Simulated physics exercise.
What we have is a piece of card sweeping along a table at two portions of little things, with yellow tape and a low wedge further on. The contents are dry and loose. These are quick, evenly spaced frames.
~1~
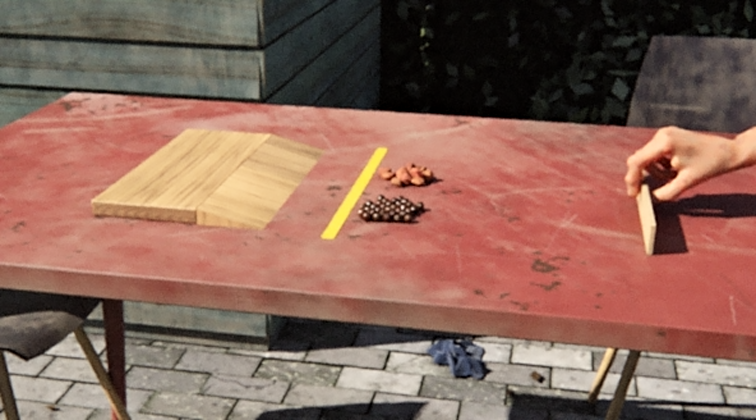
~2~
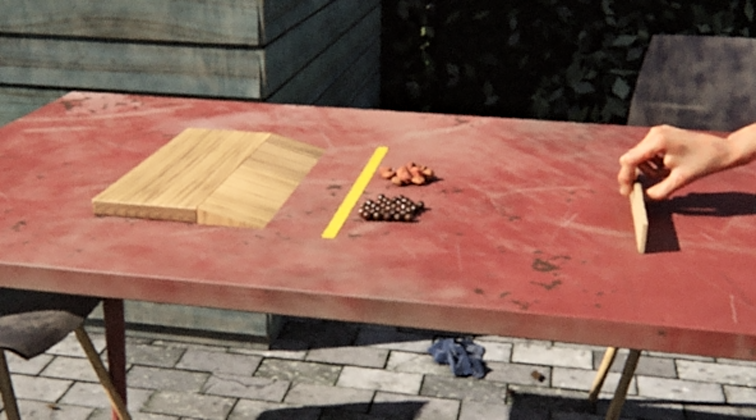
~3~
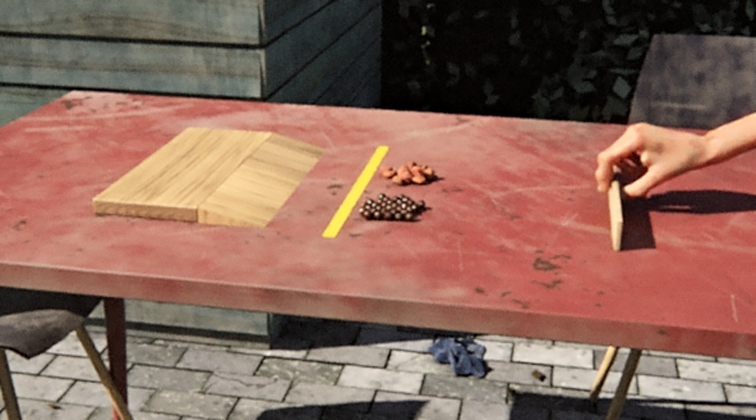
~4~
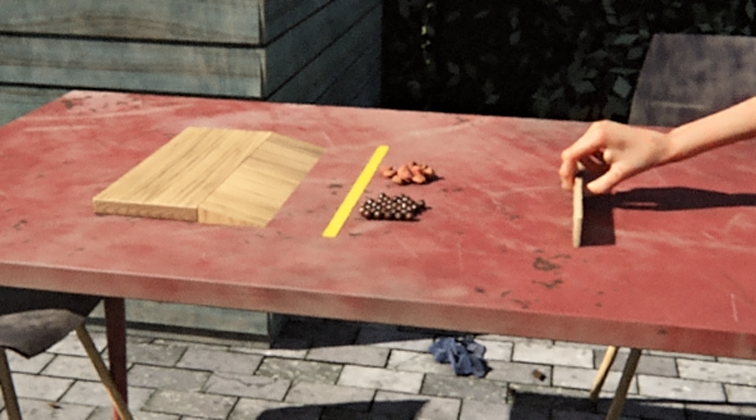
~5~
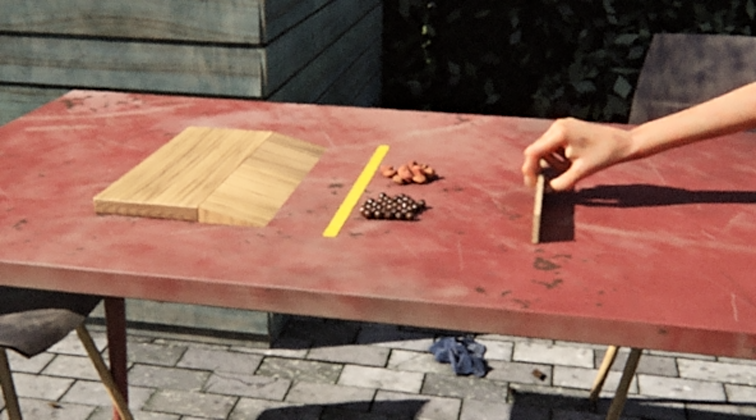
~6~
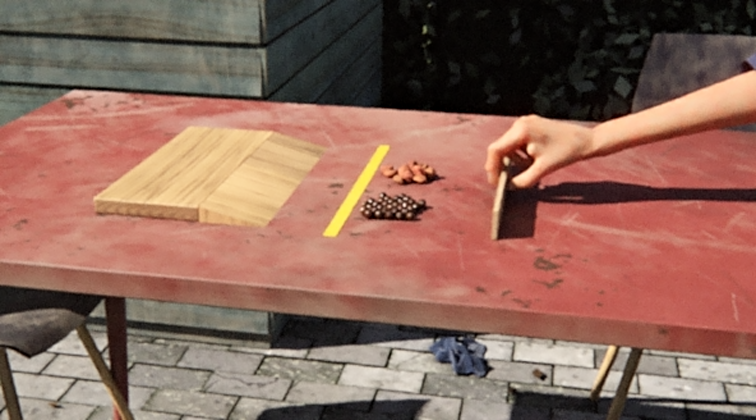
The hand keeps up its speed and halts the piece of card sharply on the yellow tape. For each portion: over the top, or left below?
In the end the near portion reaches the top with some, and the far portion stalls before the top.
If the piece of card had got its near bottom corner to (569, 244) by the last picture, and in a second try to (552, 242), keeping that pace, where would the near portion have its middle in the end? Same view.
First near (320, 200), then near (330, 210).
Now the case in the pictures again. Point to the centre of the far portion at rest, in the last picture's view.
Roughly at (310, 167).
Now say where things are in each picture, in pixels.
In the first frame, piece of card (650, 233), at rest; yellow tape (381, 152); top of the ramp (202, 203); near portion (394, 208), some chocolate balls; far portion (414, 172), a few bits of crushed brick.
In the second frame, piece of card (642, 231); far portion (414, 171).
In the third frame, piece of card (618, 229); near portion (396, 207).
In the fourth frame, piece of card (578, 225); far portion (415, 170).
In the fifth frame, piece of card (537, 222); near portion (396, 206).
In the sixth frame, piece of card (496, 218); yellow tape (383, 150); top of the ramp (204, 201); near portion (396, 206); far portion (416, 170).
Then, 0.14 s later than the last frame, piece of card still moving, near (417, 165); near portion every one short of the ramp; far portion every one short of the ramp.
Then, 0.30 s later than the last frame, piece of card stopped at the yellow tape; near portion roughly a third on the ramp, roughly two thirds short of the ramp; far portion every one short of the ramp.
Then, 0.58 s later than the last frame, piece of card stopped at the yellow tape; near portion the larger part past the top, roughly a quarter on the ramp; far portion roughly a third on the ramp, roughly two thirds short of the ramp.
When it is over, piece of card stopped at the yellow tape; near portion the larger part past the top, roughly a quarter short of the ramp; far portion not one past the top, roughly a third on the ramp, roughly two thirds short of the ramp.
